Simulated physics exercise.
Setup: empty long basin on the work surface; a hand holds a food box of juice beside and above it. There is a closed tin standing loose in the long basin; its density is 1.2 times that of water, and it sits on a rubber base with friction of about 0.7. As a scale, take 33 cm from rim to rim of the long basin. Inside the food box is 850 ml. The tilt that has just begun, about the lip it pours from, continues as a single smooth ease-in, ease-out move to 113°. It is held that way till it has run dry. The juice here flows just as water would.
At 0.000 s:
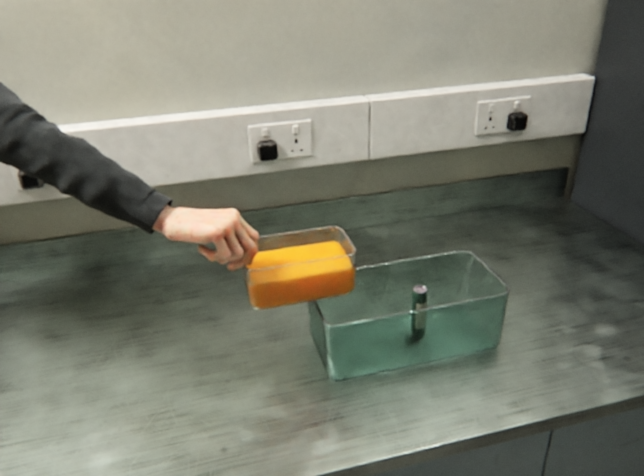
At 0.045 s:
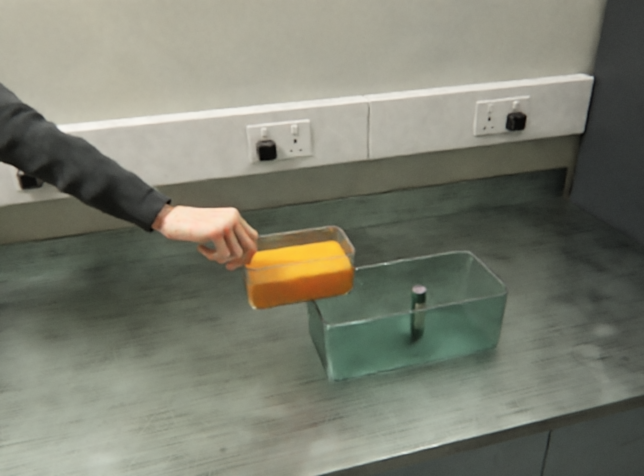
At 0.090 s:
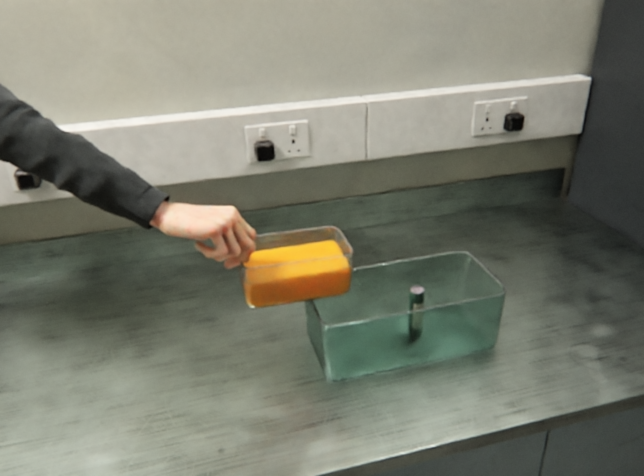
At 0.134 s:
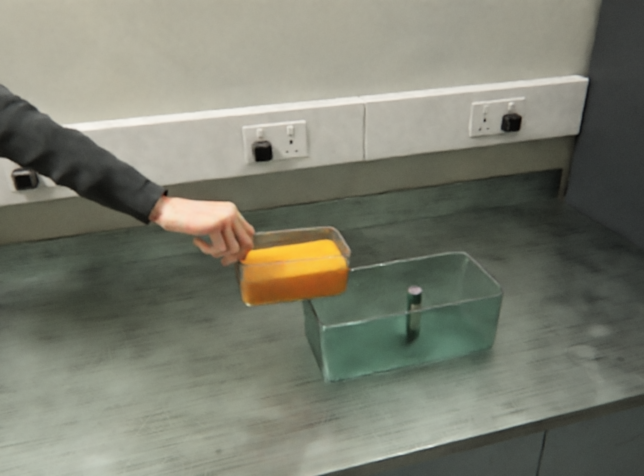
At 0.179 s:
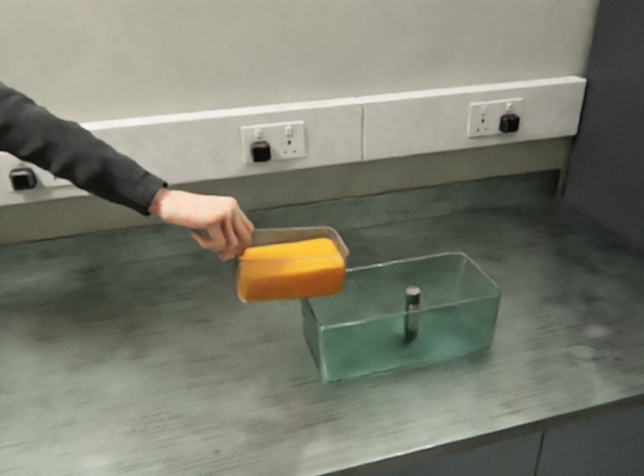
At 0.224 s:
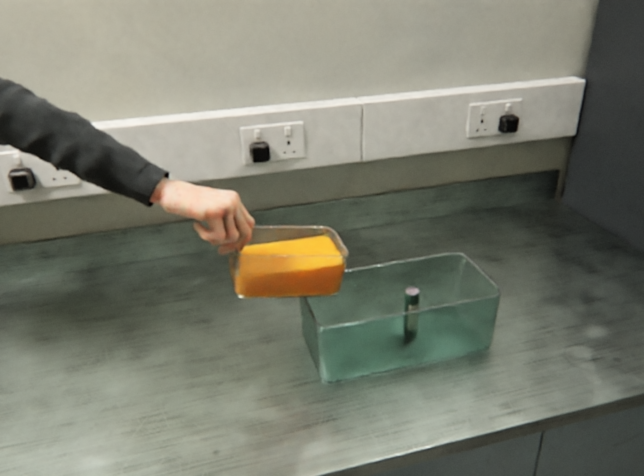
A hand held a clear food box of orange juice above and beside a long, empty glass basin with a small closed tin standing inside, then slowly tilted the box slightly to the right.
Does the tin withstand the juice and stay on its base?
No, it is knocked over.
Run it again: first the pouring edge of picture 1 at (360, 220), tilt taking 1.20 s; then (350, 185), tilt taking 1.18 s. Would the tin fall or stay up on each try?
First it stays on its base; then it stays on its base.
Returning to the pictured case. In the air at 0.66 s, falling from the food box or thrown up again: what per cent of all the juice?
Around 38 percent.
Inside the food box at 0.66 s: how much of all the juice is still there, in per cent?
Some 54 % of it is still there.
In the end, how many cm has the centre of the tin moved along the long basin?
Net tin displacement: Roughly 6.5 cm.
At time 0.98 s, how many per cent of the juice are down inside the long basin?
About 82 %.
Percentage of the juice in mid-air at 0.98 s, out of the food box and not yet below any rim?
Around 10 per cent of the liquid is in flight.
After 0.66 s the tilt is 67° and 55 per cent is still to pour; the tin stands where it began.
After 0.98 s the tilt is 105° and 8 per cent is still to pour; the tin leans 49°.
After 1.32 s the tilt is 113° and 0 per cent is still to pour; the tin lies on its side.
After 1.68 s the tilt is 113° and 0 per cent is still to pour; the tin lies on its side.
In the end the tin lies on its side.
